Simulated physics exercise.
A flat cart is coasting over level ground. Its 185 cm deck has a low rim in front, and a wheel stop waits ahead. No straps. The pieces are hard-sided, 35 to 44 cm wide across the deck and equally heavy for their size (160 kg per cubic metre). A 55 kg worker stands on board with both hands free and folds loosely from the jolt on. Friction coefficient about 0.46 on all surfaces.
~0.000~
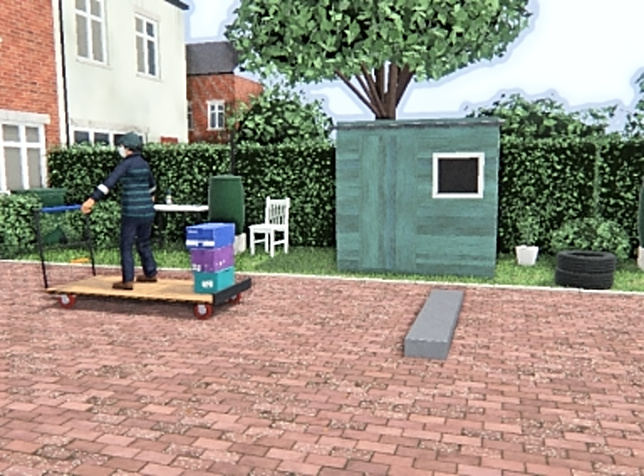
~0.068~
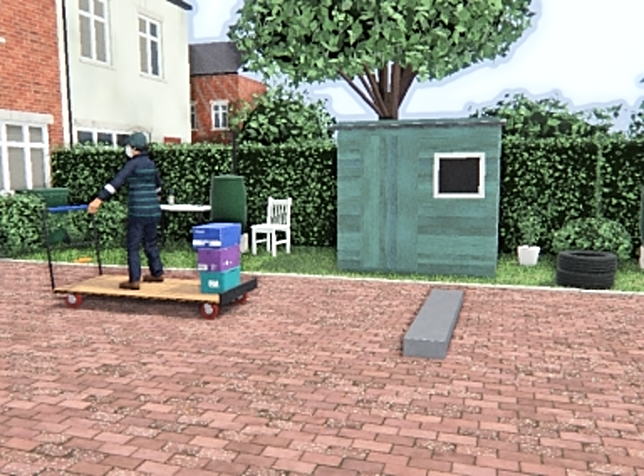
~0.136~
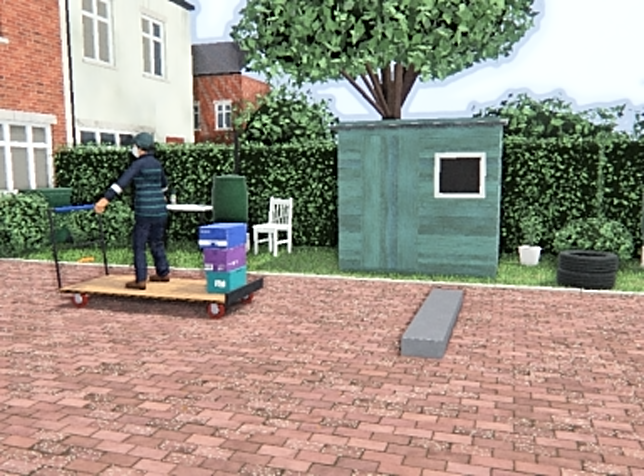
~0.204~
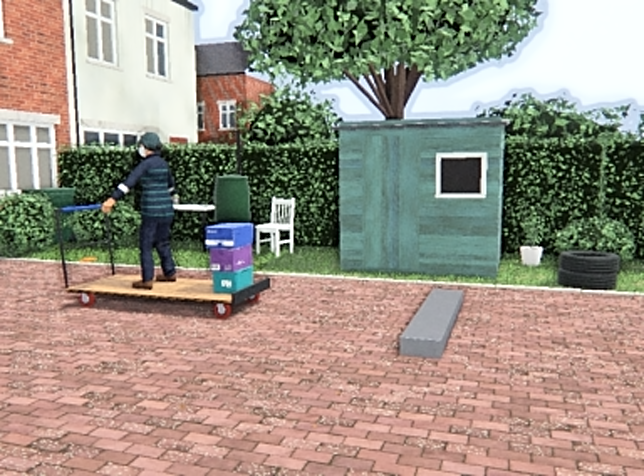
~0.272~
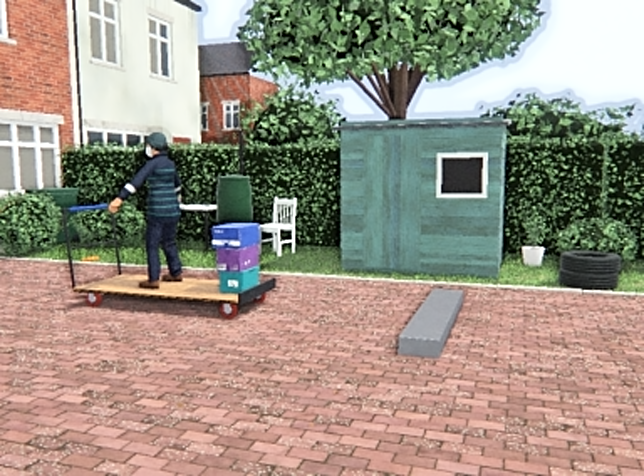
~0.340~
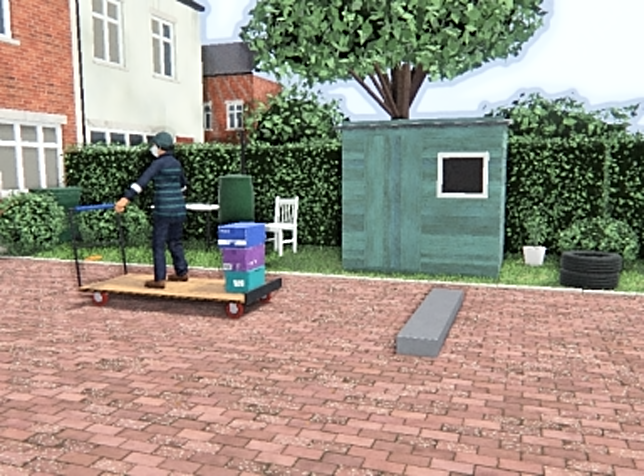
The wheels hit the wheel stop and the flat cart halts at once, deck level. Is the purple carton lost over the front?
At this pace the purple carton stays on.
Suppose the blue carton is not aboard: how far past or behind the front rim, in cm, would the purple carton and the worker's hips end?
In that case purple 10 behind, hips 50 behind.
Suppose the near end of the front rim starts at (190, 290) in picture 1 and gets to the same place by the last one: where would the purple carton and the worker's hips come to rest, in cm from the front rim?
In that case purple 50 past, hips 20 behind.
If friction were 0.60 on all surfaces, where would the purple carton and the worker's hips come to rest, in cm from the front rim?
In that case purple 20 behind, hips 50 behind.
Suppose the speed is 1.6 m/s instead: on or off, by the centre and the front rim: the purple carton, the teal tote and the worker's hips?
In that case purple off, teal on, hips on.
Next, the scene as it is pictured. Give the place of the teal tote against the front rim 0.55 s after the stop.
About 15 cm behind the rim.
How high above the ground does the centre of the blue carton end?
About 75 cm.
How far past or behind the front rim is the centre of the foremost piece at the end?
Some 10 cm behind it.
Impact comes at 2.00 s.
After 2.25 s the purple carton is 13 cm behind the rim, tilted 0°, near (414, 265) in the last picture's view.
After 2.55 s the purple carton is 13 cm behind the rim, tilted 0°, near (414, 265) in the last picture's view.
After 3.00 s the purple carton is 13 cm behind the rim, tilted 0°, near (414, 265) in the last picture's view.
Final state at 3.2 s, nothing is past the rim; behind it, blue carton, purple carton, teal tote and the worker's hips.
